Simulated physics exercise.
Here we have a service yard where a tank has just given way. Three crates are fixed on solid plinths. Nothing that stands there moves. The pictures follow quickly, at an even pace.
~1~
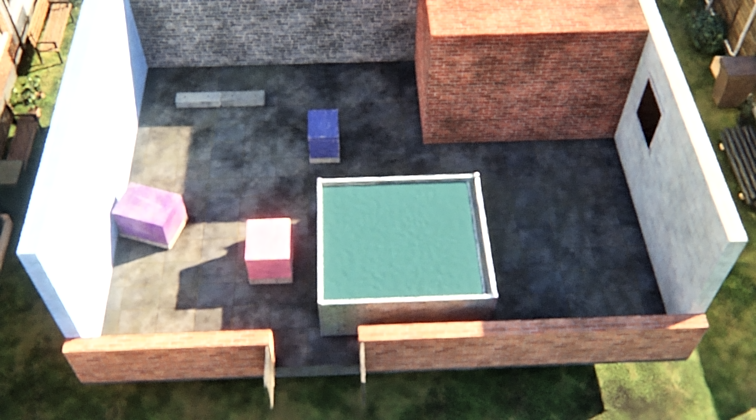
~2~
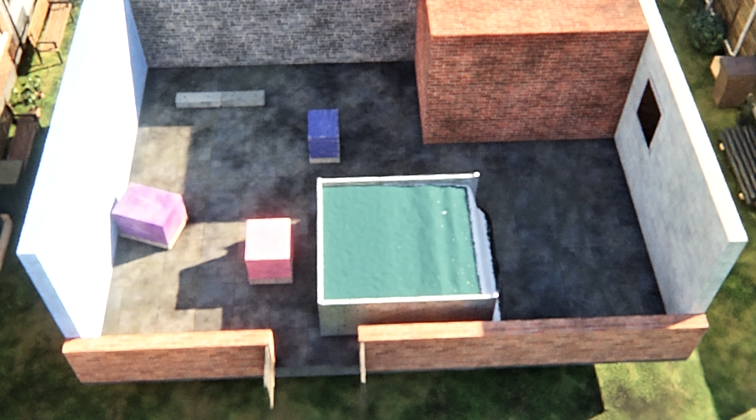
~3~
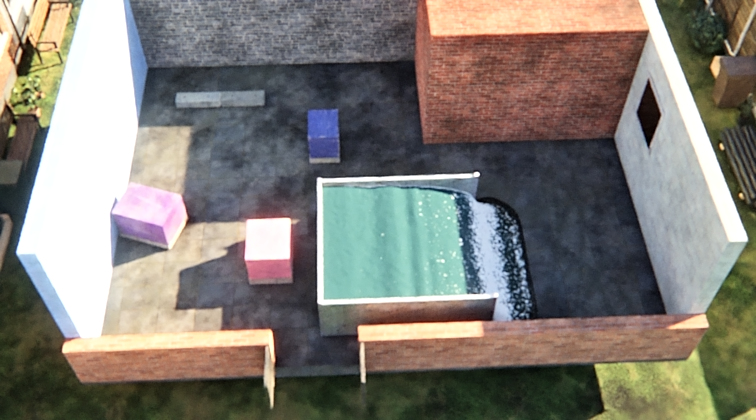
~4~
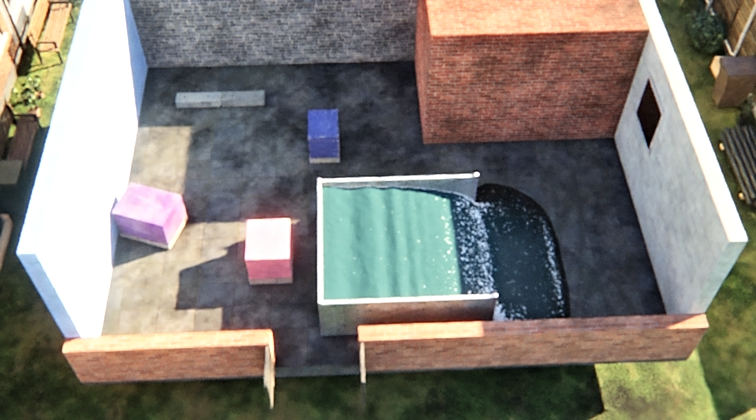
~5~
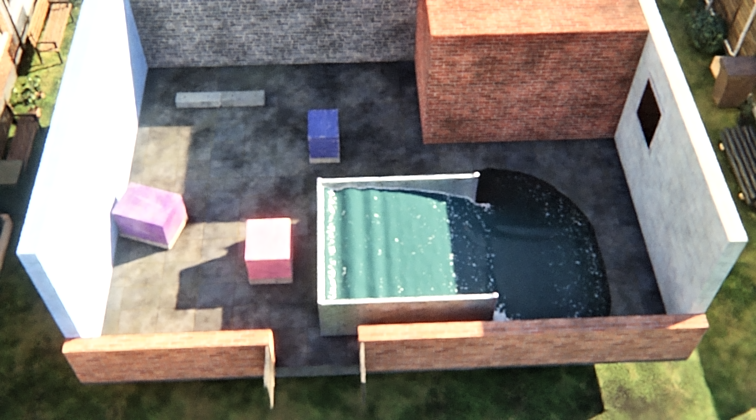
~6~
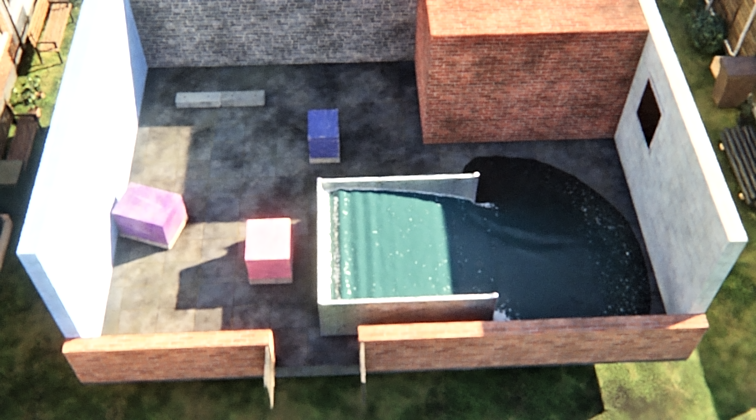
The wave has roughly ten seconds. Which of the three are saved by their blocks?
In the end: The purple crate gets wet; the pink crate stays dry; the blue crate gets wet.
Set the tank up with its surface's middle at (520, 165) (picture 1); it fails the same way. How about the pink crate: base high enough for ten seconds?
One by one: Pink crate is topped.
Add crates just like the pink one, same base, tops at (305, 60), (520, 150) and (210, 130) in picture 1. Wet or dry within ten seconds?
In that order: Remains dry, is wetted, keeps dry.
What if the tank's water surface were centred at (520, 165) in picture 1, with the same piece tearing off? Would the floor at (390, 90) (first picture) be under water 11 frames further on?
Verdict: No water.
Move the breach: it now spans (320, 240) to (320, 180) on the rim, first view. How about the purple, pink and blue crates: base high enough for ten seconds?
The purple crate is soaked; the pink crate gets wet; the blue crate remains dry.
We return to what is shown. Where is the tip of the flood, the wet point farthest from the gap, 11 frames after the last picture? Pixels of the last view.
Close to (607, 143).
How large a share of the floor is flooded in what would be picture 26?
Close to 35 %.
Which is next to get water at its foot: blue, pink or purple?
That is the blue-painted one.
A moment on, water covers 25 % of the floor; the purple crate not reached, the pink crate not reached, the blue crate not reached.
Next, water covers 25 % of the floor; the purple crate not reached, the pink crate not reached, the blue crate not reached.
Then, water covers 35 % of the floor; the purple crate not reached, the pink crate not reached, the blue crate not reached.
Later, water covers 75 % of the floor; the purple crate water round its plinth, the pink crate water round its plinth, the blue crate water round its plinth.
In the end, water covers 100 % of the floor; the purple crate was topped, the pink crate stayed above the water, the blue crate was topped.
